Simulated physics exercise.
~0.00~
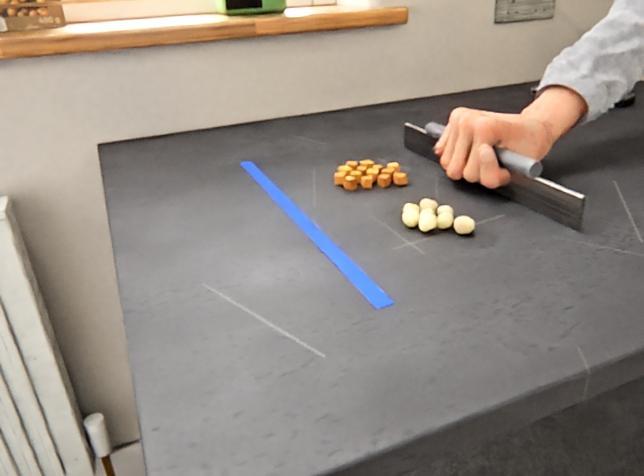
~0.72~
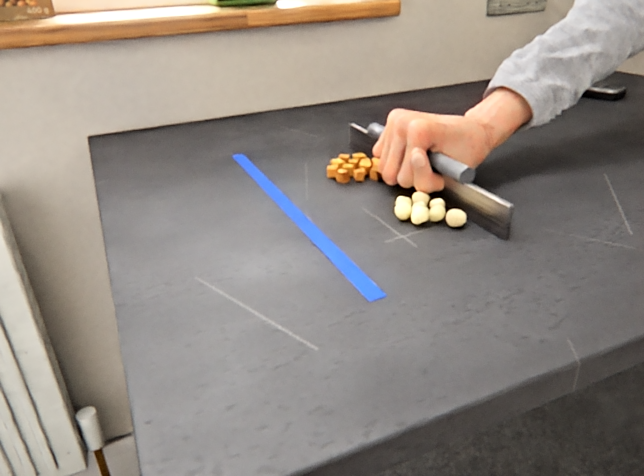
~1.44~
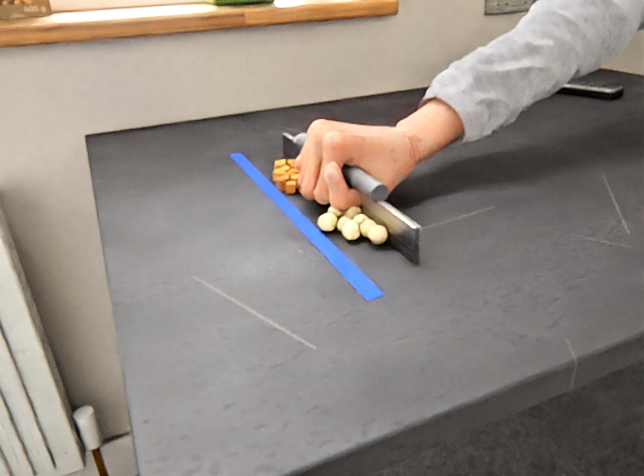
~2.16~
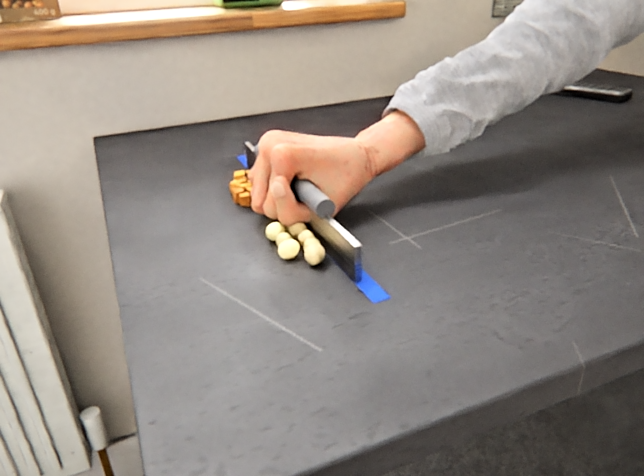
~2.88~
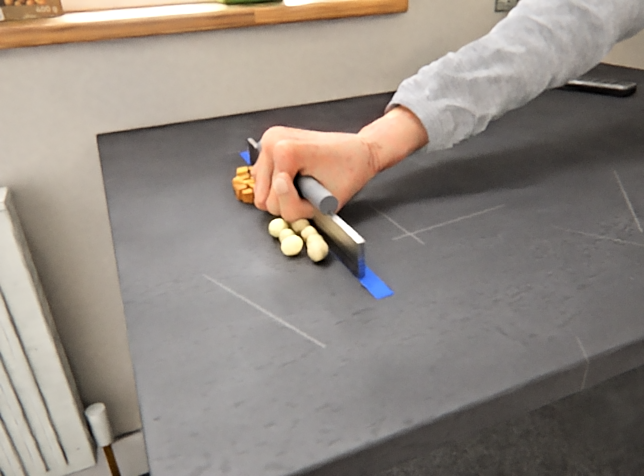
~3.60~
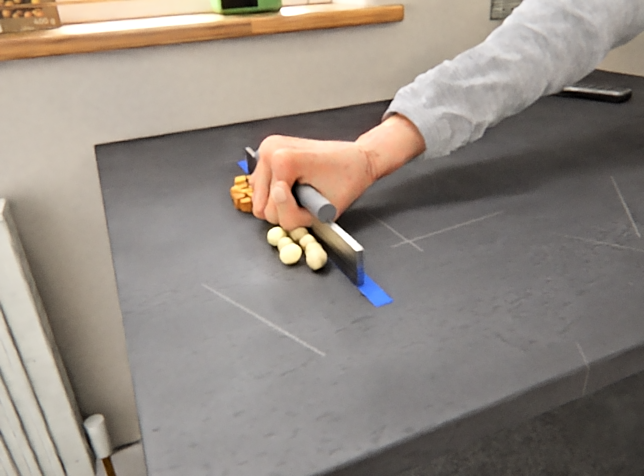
On a dark tabletop beside a pale wall and a wooden sill, a strip of blue tape lies to the left of two small groups of pieces, one orange-brown and one cream. A hand in a grey sleeve holds a wide scraper by its grey handle, to the right of both groups. The hand slides the scraper left, closing in on the pieces, then pushes both groups toward the tape. The pieces cross the strip ahead of the blade. The scraper stops at the blue tape and stays there, with both groups resting on the table just beyond it.
